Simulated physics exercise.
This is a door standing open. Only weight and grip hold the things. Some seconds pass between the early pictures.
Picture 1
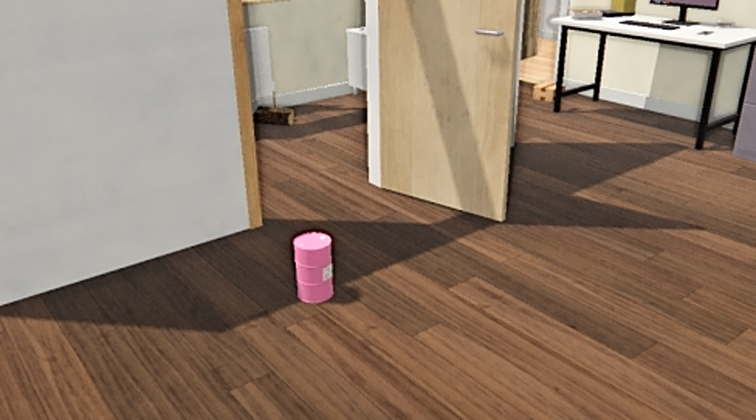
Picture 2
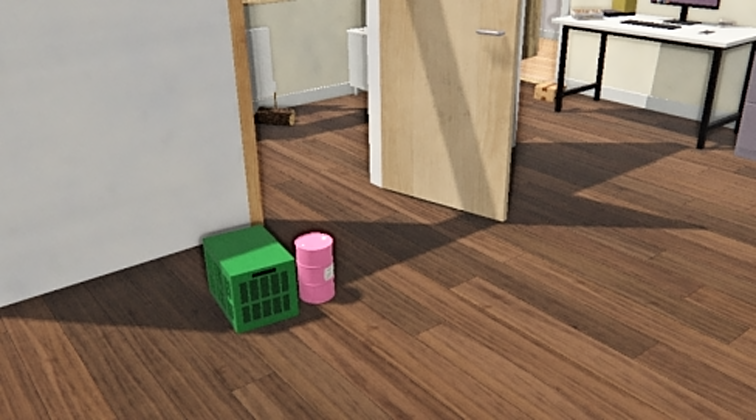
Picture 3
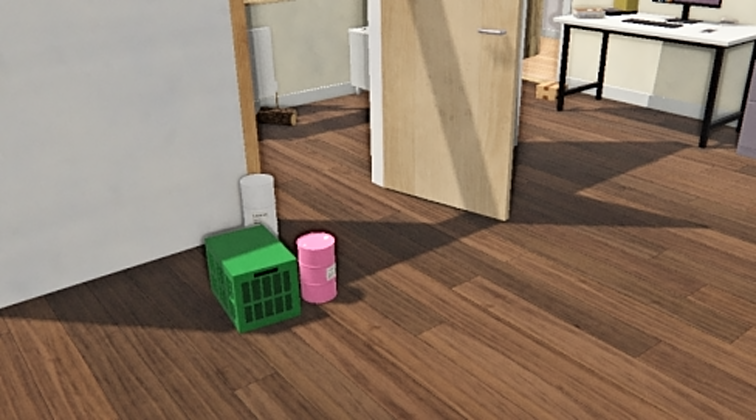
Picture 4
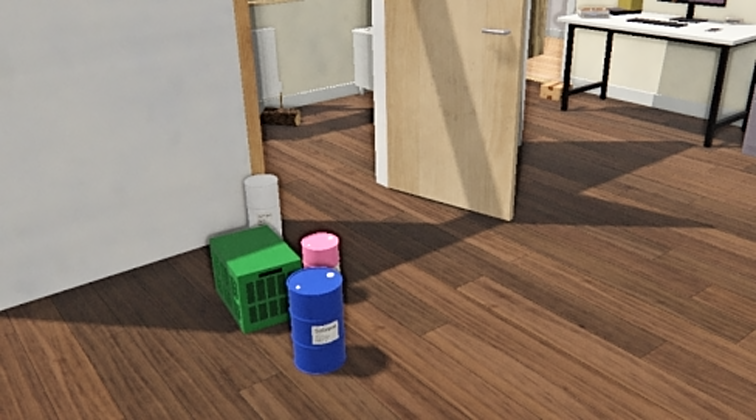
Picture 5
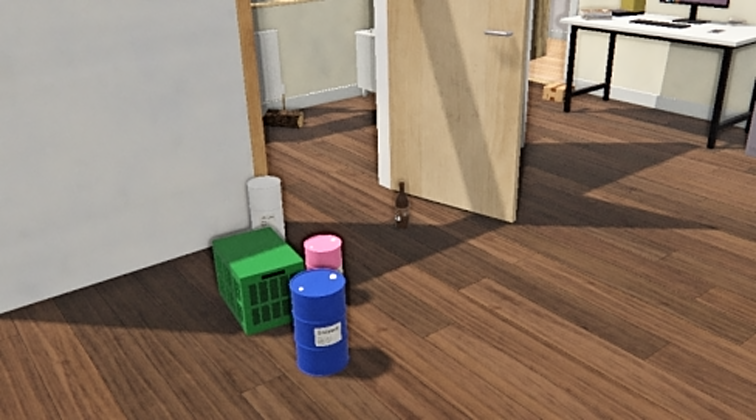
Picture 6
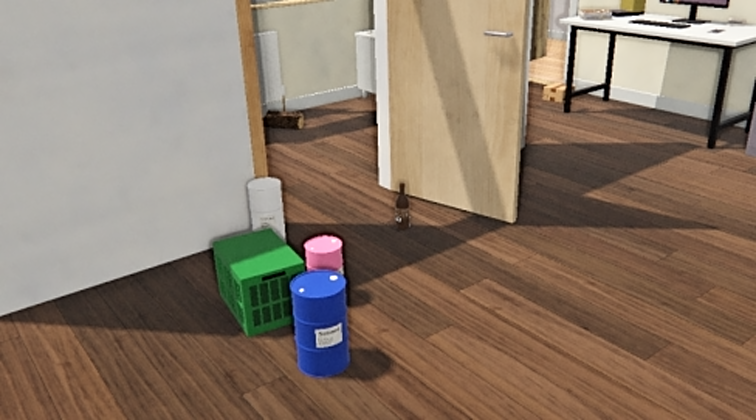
The clip opens on a wooden door standing wide open and still, with a pink canister on the floor. A green crate appears to its left, then a white canister behind the crate, a blue canister in front, and finally a brown bottle near the door, which stays still throughout.
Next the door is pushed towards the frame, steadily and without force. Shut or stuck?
The door closes.
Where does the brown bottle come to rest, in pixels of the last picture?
Around (294, 199).
Then, 1.60 s after the last picture, door 49° open; brown bottle slid well along near (378, 207).
Then, 2.40 s after the last picture, door 14° open; brown bottle slid well along near (321, 200).
At rest, door 0° open; tipped over on the floor, brown bottle; the other 4 in place. Seen from the same camera at the end, brown bottle near (294, 199).
